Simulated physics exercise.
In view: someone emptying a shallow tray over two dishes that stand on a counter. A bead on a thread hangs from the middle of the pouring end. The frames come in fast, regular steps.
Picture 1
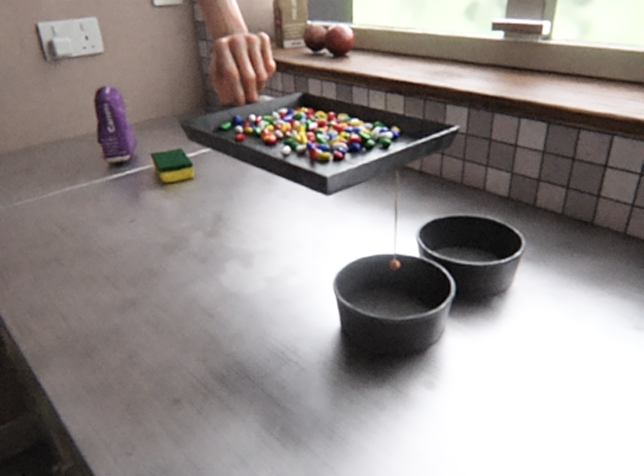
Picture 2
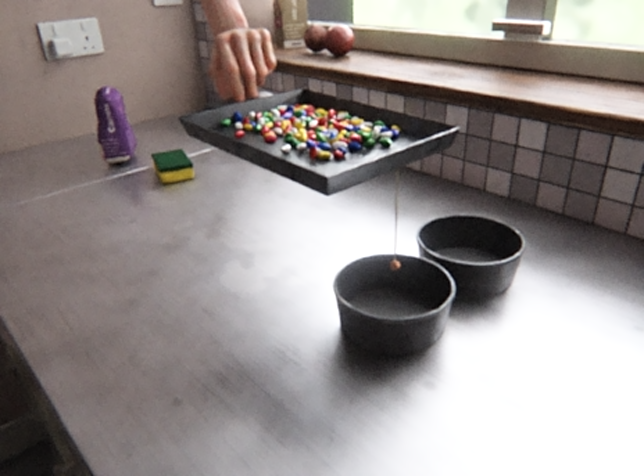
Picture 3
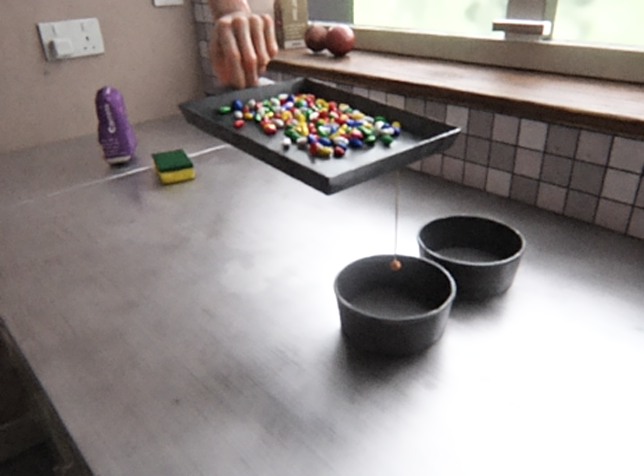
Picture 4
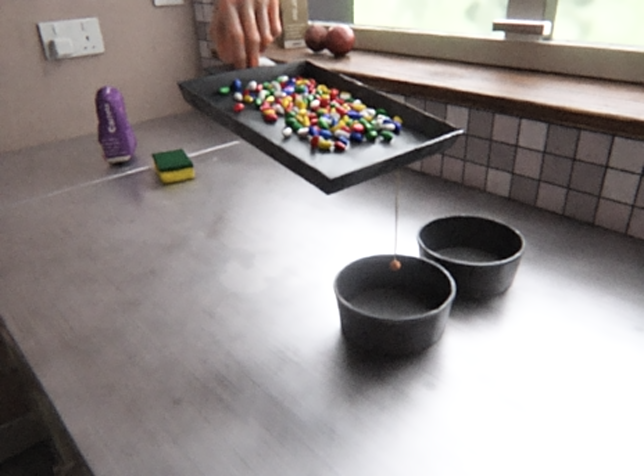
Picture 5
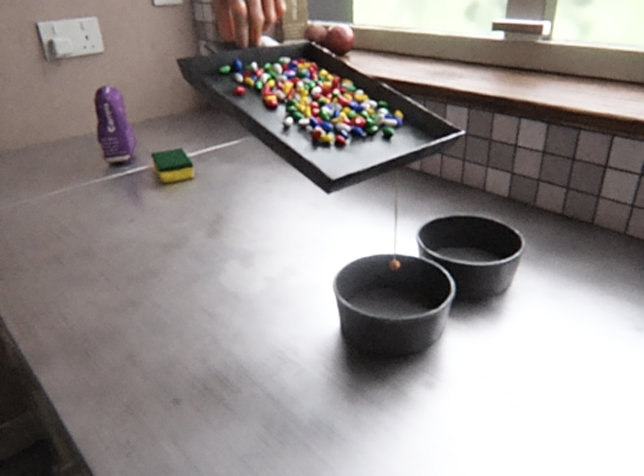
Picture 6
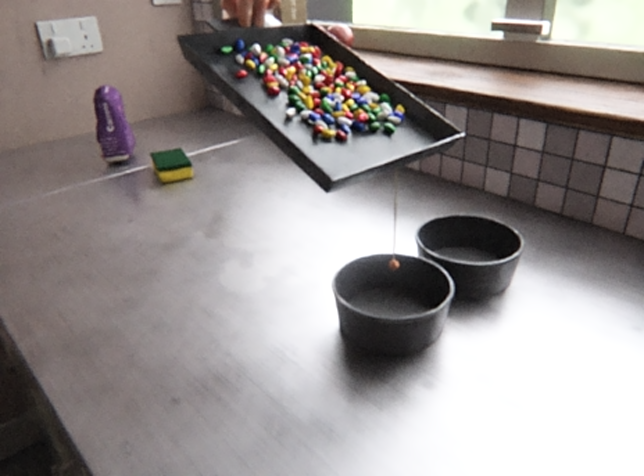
A dark, shallow tray of colourful jelly beans started out almost flat above two round dishes on a counter, then tilted steadily more as a hand raised its far end.
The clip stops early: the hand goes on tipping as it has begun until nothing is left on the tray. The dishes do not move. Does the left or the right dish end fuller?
The left dish gets more.
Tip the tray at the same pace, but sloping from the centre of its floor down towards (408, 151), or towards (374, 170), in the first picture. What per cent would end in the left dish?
Near 10 % and 40 %.
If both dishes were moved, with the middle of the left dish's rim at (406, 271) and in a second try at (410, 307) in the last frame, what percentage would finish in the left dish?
First some 30, then 50 per cent.
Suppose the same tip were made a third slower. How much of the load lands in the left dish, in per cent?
Close to 30 per cent.
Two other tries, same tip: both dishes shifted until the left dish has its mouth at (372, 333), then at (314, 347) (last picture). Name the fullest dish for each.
At the first place the right dish, at the second the right dish.
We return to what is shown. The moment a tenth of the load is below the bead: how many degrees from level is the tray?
Roughly 85°.
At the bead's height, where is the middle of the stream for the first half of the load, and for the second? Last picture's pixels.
Early half (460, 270), late half (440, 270).
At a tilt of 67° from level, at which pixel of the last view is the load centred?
Around (410, 144).
Soon, tray tipped steeply; nearly all on the tray; a small part in the air.
A while on, tray tipped past a quarter turn; about a quarter on the tray; a small part in the left dish; a small part in the right dish; about a quarter outside both; about a quarter in the air.
Towards the end, tray tipped past a quarter turn; about a third in the left dish; a small part in the right dish; about two thirds outside both.
Finally, tray tipped past a quarter turn; about a third in the left dish; a small part in the right dish; about two thirds outside both.
